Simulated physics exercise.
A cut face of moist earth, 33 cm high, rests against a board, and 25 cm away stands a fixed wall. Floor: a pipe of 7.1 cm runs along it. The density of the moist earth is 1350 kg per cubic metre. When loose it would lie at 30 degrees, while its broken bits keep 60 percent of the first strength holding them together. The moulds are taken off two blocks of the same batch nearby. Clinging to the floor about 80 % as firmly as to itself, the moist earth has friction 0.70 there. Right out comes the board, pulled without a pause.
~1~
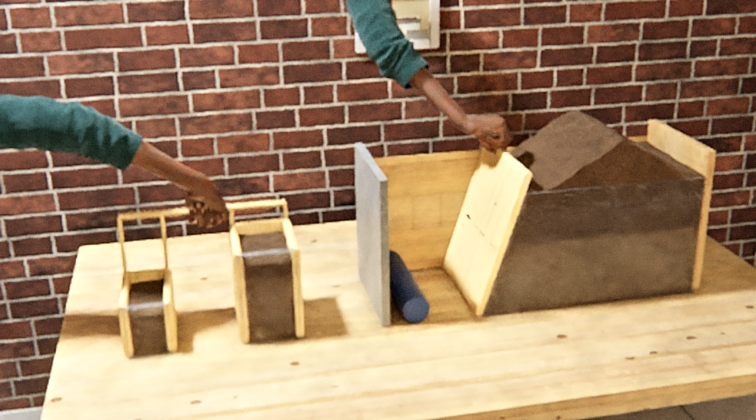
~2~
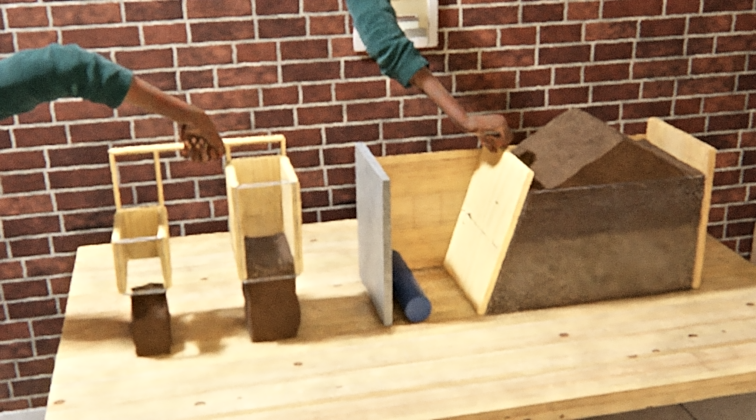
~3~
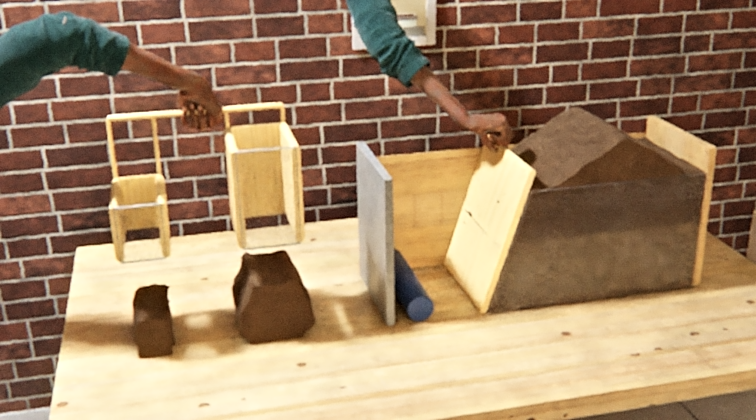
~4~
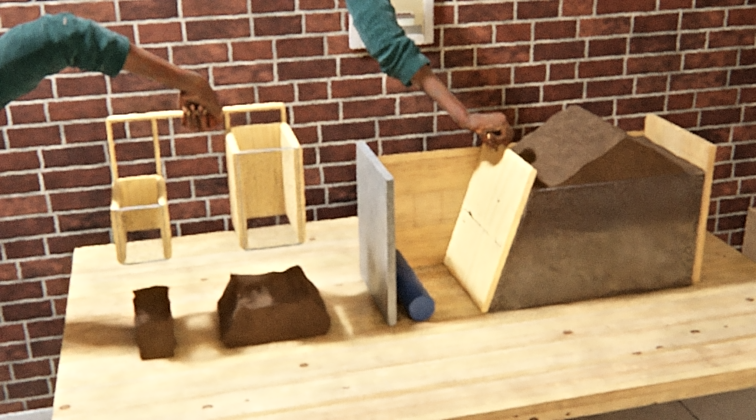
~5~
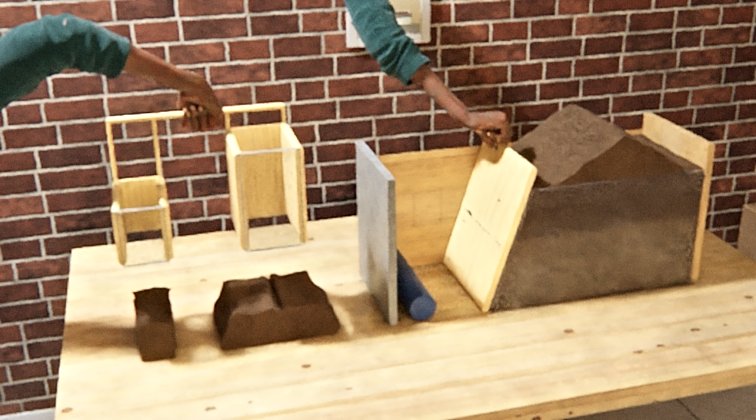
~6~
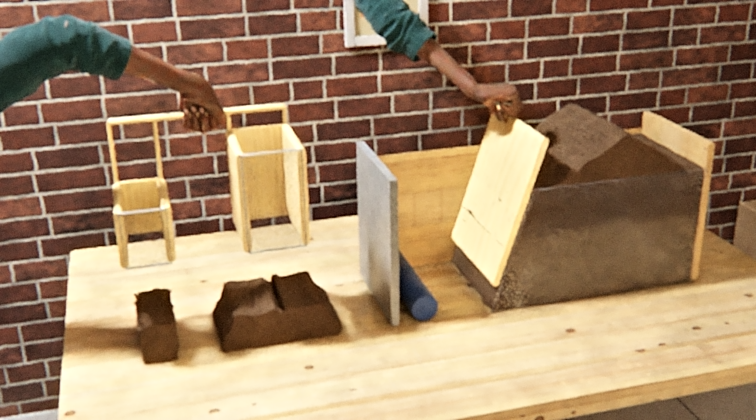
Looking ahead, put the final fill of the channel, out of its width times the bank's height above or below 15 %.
It ends up bigger than 15 %.
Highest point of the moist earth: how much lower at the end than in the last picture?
7.5 cm.
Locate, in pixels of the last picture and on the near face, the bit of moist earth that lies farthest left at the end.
Position: Approx. (442, 292).
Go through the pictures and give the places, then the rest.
In the first frame, top of the board at (526, 193), not yet moved; highest point of the moist earth at (620, 142); test blocks 11 cm, 22 cm high (left to right).
In the second frame, top of the board at (528, 192), not yet moved; highest point of the moist earth at (621, 140); test blocks 11 cm, 21 cm high (left to right).
In the third frame, top of the board at (530, 191), not yet moved; highest point of the moist earth at (622, 139); test blocks 11 cm, 17 cm high (left to right).
In the fourth frame, top of the board at (531, 190), not yet moved; highest point of the moist earth at (623, 138); test blocks 11 cm, 12 cm high (left to right).
In the fifth frame, top of the board at (532, 189), moved 2 mm; highest point of the moist earth at (622, 137); test blocks 11 cm, 10 cm high (left to right).
In the sixth frame, top of the board at (543, 160), moved 7.9 cm; highest point of the moist earth at (623, 136); test blocks 11 cm, 10 cm high (left to right).
Another 0.22 s on from the sixth picture, the face still stands, with nothing on top of the pipe; the channel is 0 % full.
Another 0.46 s on from the sixth picture, the face still stands, with nothing on top of the pipe; the channel is 0 % full.
Another 0.71 s on from the sixth picture, the fallen stuff reaches 7 % of the way across, with nothing on top of the pipe; the channel is 2 % full.
Another 0.96 s on from the sixth picture, the fallen stuff reaches 41 % of the way across, with nothing on top of the pipe; the channel is 18 % full.
Another 1.36 s on from the sixth picture, at the end, the fallen stuff reaches 55 % of the way across, with nothing on top of the pipe; the channel is 25 % full.
